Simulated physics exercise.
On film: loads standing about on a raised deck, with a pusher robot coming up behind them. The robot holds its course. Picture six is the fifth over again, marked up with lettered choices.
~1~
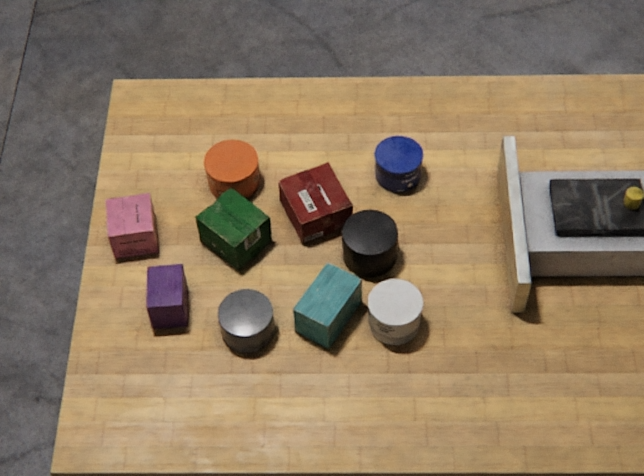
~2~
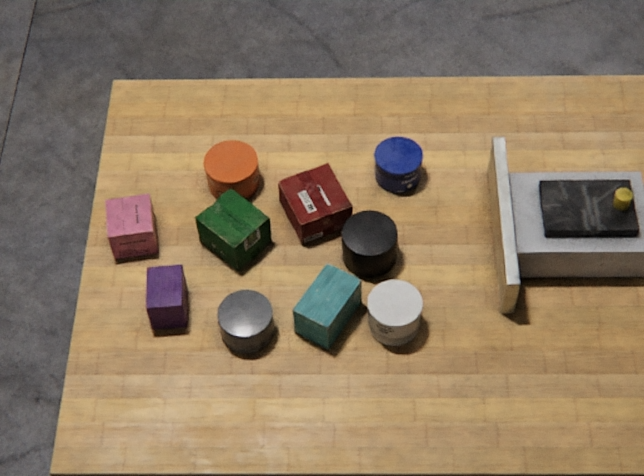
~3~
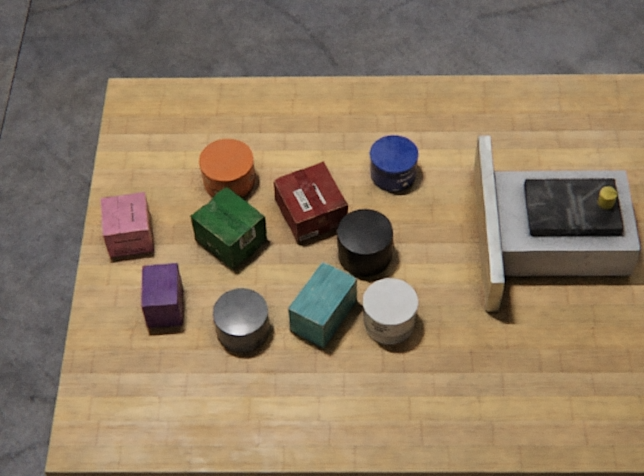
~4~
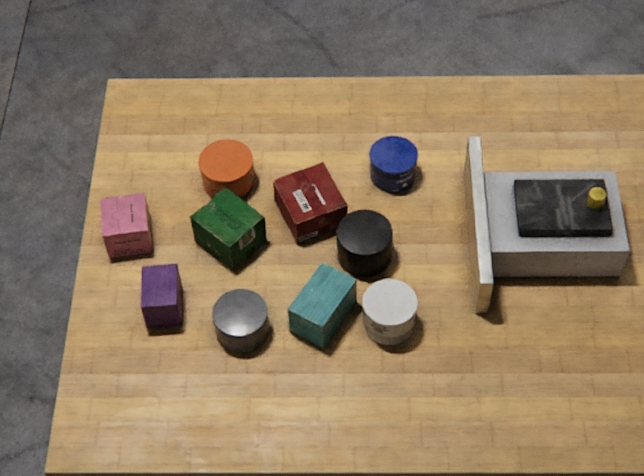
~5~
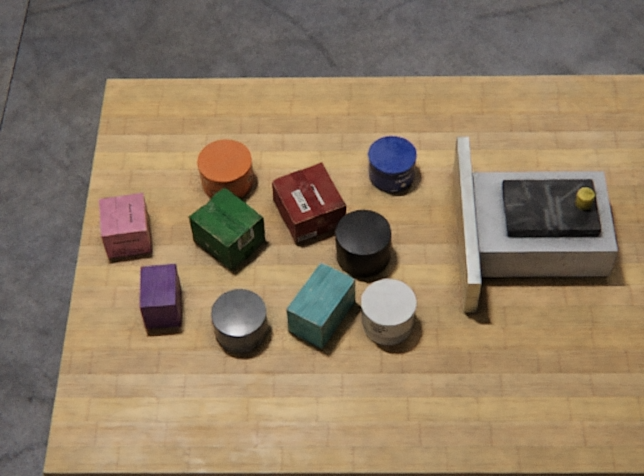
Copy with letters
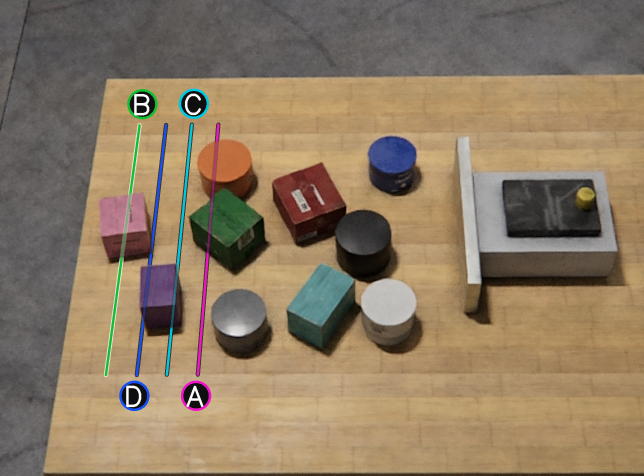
A grey machine with a wide upright plate on its front slid slowly left across the wooden surface, drawing closer to a group of colourful blocks and round pieces that stayed where they were.
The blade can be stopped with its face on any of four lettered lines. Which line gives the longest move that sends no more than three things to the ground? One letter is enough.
It can go as far as B.
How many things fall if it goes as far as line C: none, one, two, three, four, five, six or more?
By then, one.
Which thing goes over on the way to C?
It is the pink box.
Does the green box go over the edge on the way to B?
Yes.
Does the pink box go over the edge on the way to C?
By then, yes.
On the marked copy, A at (209, 240); B at (124, 240); C at (180, 240); D at (153, 240).
Following B. Soon after the start, robot (418, 207); blue pail (313, 163); white pail (361, 328).
Later, robot (292, 208); pink box (95, 224); green box (136, 244).
In the end, robot (195, 208); green box over the edge; pink box over the edge; three fallen.
As for the rest, A is within the limit but short; C is within the limit but short; D is within the limit but short.
